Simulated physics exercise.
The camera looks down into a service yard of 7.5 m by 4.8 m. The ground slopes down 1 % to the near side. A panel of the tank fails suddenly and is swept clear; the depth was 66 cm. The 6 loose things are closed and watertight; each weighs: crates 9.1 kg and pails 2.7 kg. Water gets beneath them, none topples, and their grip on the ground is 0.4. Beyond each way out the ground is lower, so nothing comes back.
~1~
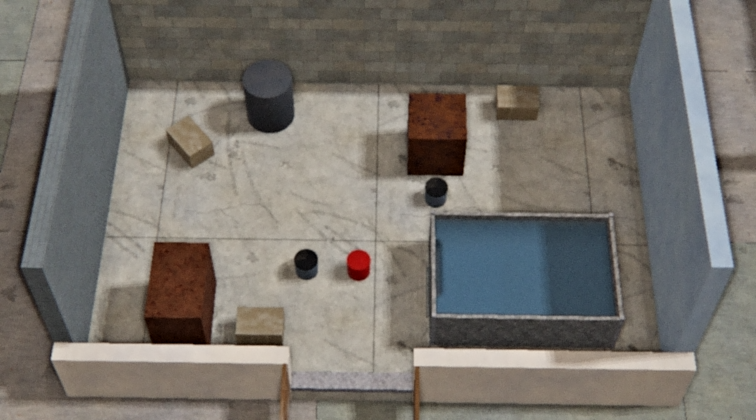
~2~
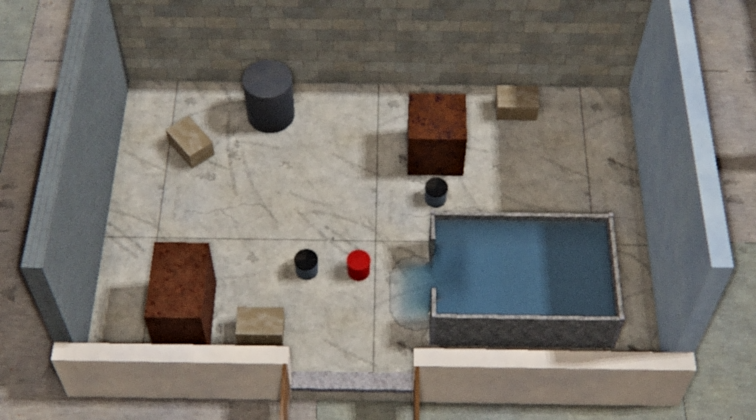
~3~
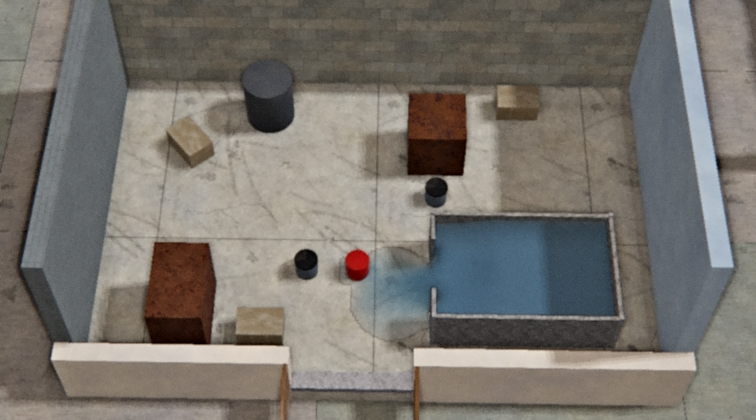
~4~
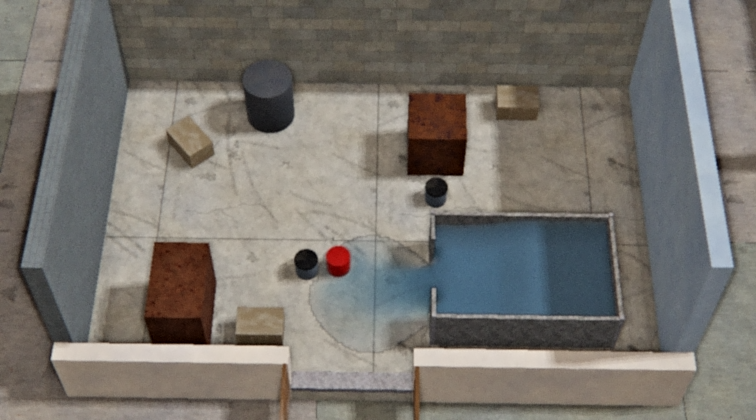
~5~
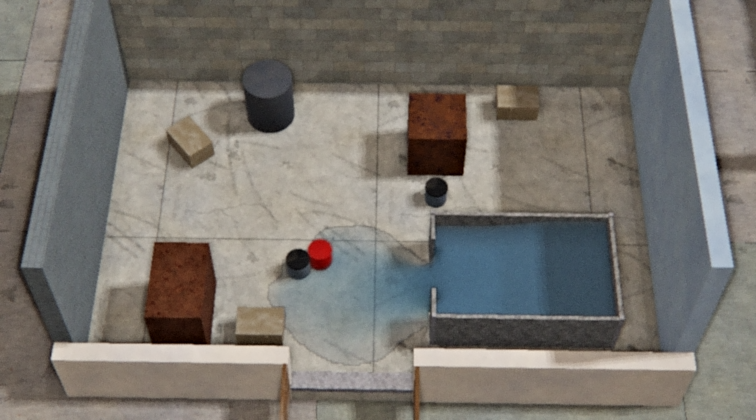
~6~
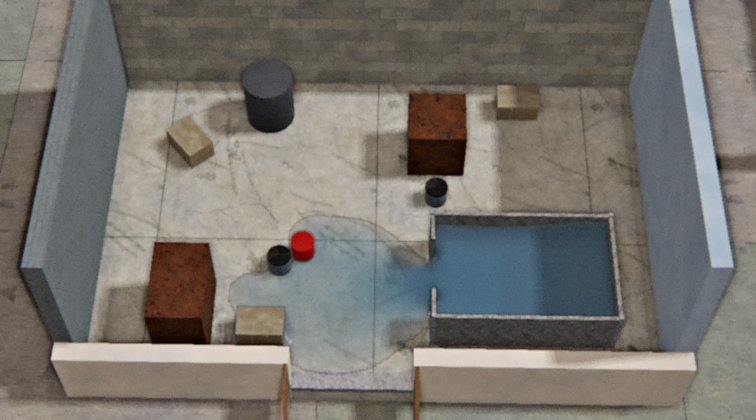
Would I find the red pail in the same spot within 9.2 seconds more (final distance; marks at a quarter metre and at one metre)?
The red pail gets carried off.
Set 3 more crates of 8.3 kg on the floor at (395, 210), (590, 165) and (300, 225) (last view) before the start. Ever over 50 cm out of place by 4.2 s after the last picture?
In turn: Under, less, more.
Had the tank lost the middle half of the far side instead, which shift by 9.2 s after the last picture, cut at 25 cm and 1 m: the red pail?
In that case the red pail slides a little.
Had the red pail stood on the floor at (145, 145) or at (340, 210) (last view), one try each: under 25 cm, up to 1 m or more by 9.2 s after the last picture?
In turn: It travels far; it gets carried off.
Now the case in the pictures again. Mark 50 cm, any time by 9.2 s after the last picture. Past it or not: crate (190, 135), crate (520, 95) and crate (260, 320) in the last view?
In turn: More, under, more.
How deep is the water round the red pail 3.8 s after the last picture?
Roughly 15 cm.
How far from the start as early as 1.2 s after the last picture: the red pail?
About 350 cm.
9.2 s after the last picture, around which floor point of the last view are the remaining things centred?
Around (376, 153).
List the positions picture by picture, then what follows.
In the first picture, the red pail at (359, 260) rests on the ground; water covers 3.4 m2; 0 of 6 have shifted.
In the second picture, the red pail at (359, 260), on the bottom; water covers 3.9 m2; 0 of 6 have shifted.
In the third picture, the red pail at (357, 260), on the bottom; 4.5 m2 under water; 0 of 6 have shifted.
In the fourth picture, the red pail at (338, 256), on the bottom, 28 cm from its start; 5.4 m2 under water; 1 of 6 have shifted.
In the fifth picture, the red pail at (320, 249), on the bottom, 54 cm from its start; water covers 6.4 m2; 2 of 6 have shifted.
In the sixth picture, the red pail at (302, 241), on the bottom, 80 cm from its start; water covers 7.7 m2; 2 of 6 have shifted.
Then, 1.2 s after the last picture the red pail is near (123, 161), 3.7 m from its start, aground; 0 of 6 are out; 2 afloat.
Then, 3.8 s after the last picture the red pail is near (178, 75), 4.1 m from its start, afloat; 0 of 6 are out; 4 afloat.
Then, 6.2 s after the last picture the red pail is near (245, 78), 3.5 m from its start, afloat; 0 of 6 are out; 4 afloat.
Then, 9.2 s after the last picture the red pail is near (254, 77), 3.5 m from its start, afloat; 0 of 6 are out; 4 afloat.
